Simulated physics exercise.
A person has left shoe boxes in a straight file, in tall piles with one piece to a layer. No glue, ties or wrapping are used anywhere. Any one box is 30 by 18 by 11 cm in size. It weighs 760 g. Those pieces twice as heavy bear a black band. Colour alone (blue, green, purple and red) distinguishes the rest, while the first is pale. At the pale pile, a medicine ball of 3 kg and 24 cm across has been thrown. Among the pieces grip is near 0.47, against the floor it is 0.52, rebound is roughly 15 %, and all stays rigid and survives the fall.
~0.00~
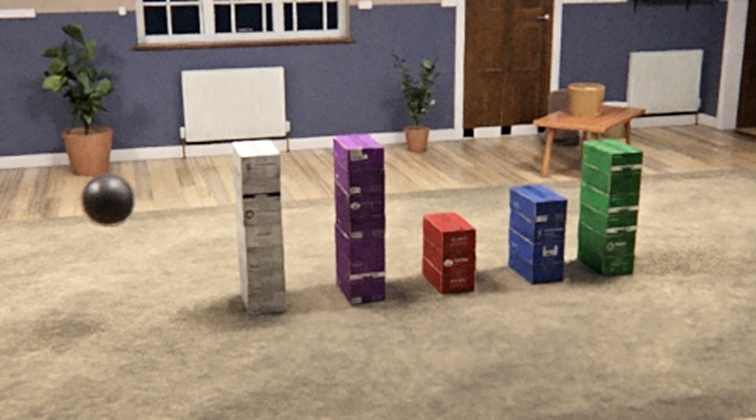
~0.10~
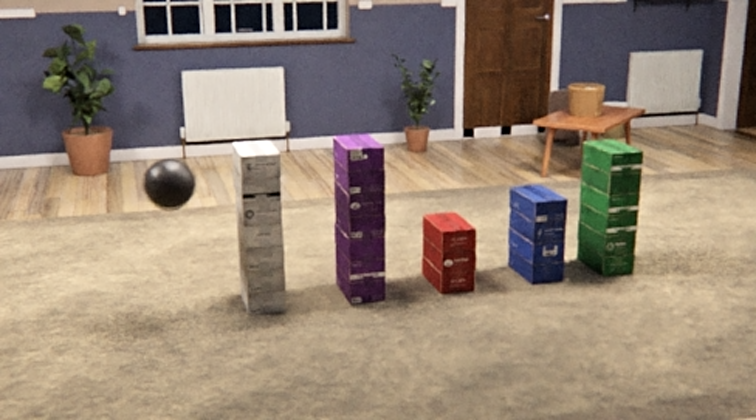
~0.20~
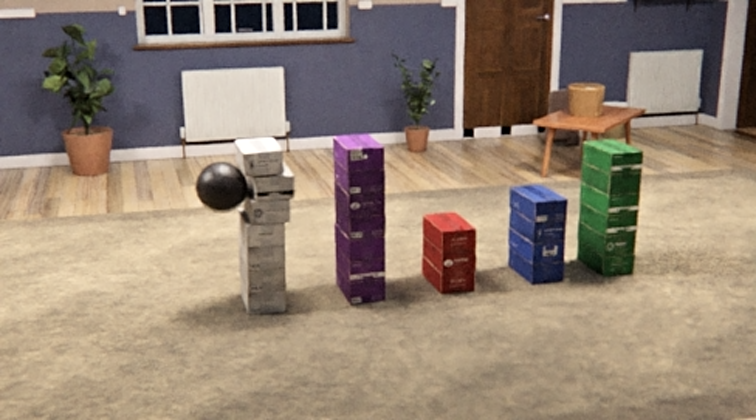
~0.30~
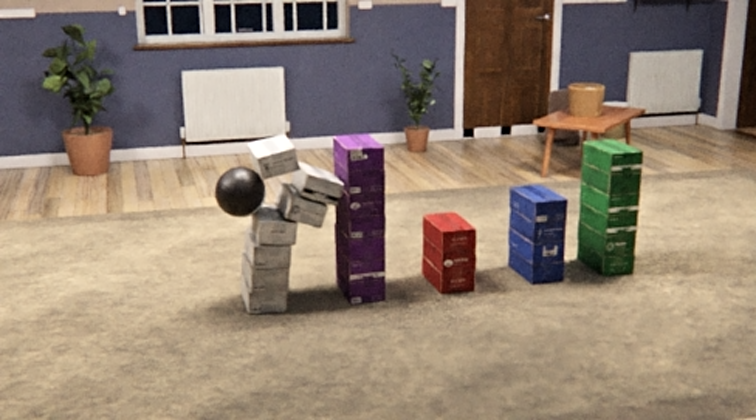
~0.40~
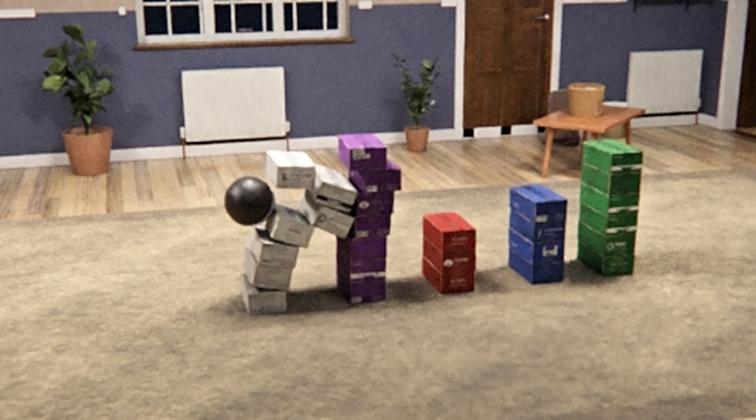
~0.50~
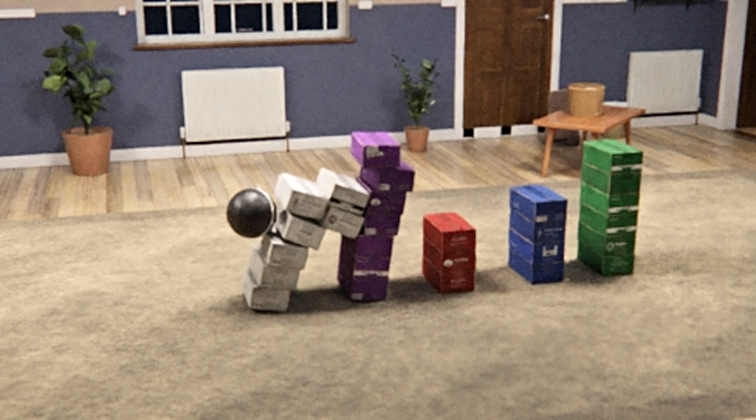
In a room with blue-grey walls, a window, a door and a sandy-coloured floor, a still camera looks slightly down from the front. Five stacks of boxes stand in a row, white, purple, short red, blue and green from left to right, with potted plants and a small table behind. A dark ball flies in from the left and strikes the white stack, whose upper boxes shove rightward into the purple one, pushing its upper boxes askew as the ball sinks slightly.
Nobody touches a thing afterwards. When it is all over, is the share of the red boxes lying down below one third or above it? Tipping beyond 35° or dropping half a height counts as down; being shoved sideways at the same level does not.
Below one third.
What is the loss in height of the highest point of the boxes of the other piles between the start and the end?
About 10 cm.
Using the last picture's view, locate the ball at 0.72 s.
Around (235, 257).
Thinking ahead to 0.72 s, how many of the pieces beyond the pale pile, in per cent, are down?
0 per cent by then.
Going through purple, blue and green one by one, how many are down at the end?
Colour by colour, purple has 6, blue has 0 and green has 0.
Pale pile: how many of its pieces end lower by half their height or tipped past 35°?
The number you get is 6.
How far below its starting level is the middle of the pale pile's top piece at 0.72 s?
I'd put it at close to 25 cm below where it started.
Around 0.72 s, 3 of the pale pile down; none of the 3 red boxes down (0 of 20 in all colours); top red box unmoved; top purple box tipped 26°.
Around 1.02 s, 6 of the pale pile down; none of the 3 red boxes down (6 of 20 in all colours); top red box tipped 3°; top purple box on its side.
Finally (1.9 s), 6 of the pale pile down; none of the 3 red boxes down (6 of 20 in all colours); top red box tipped 14°; top purple box on its side. That is 0 per cent. Seen by the last camera, middles, top red box near (471, 230), top purple box near (511, 264).
